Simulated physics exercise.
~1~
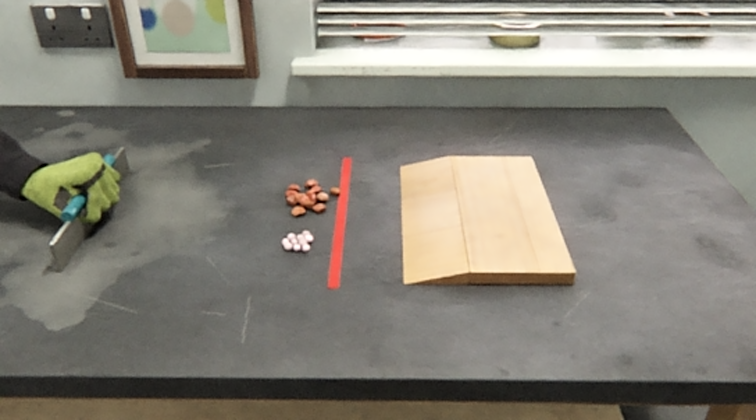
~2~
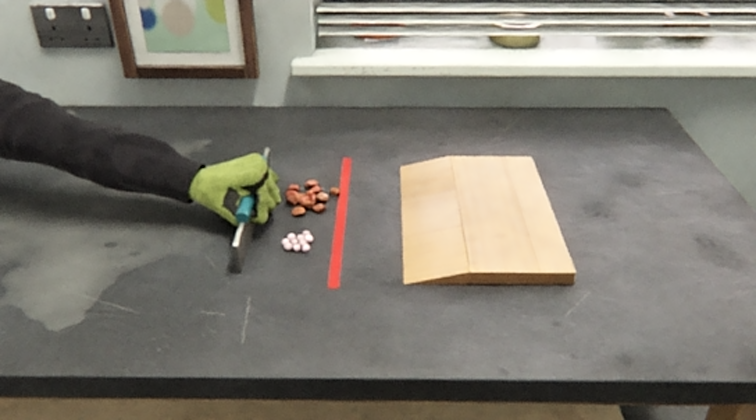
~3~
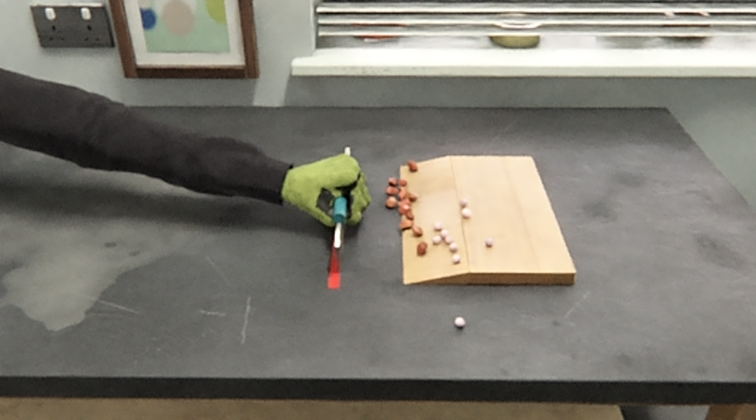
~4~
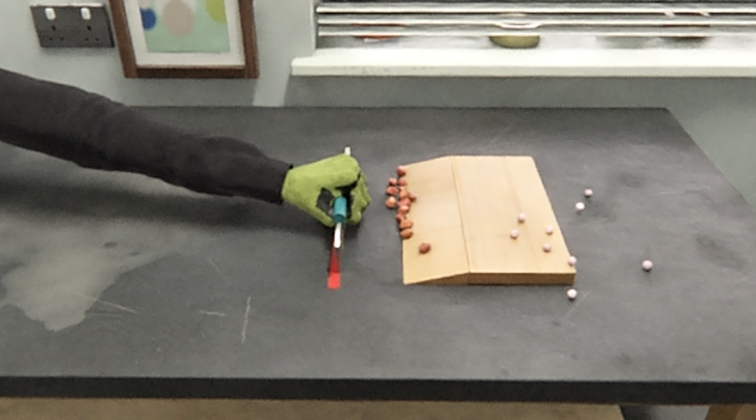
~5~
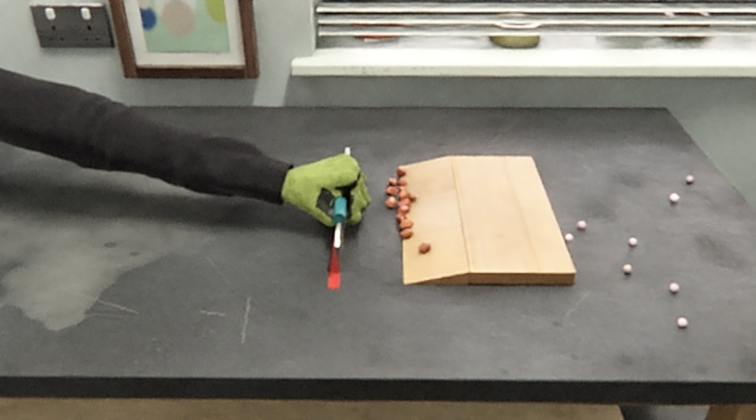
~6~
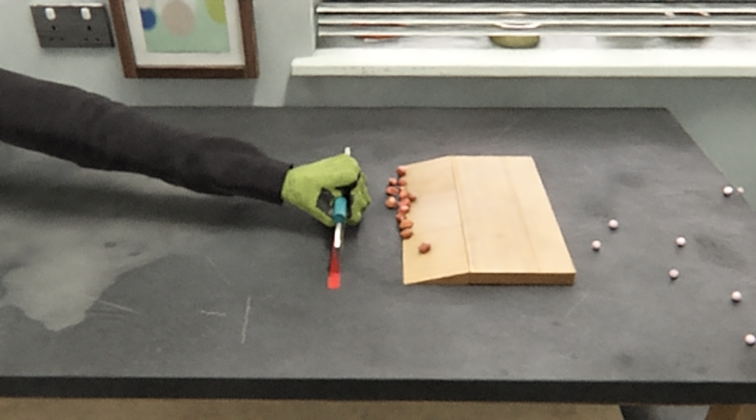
A green-gloved hand swept a scraper rightward into two small heaps and stopped at the red tape, sending the pale pink beads rolling up over the wooden ramp and across the table beyond, while the reddish-brown pieces stayed bunched around its lower edge.
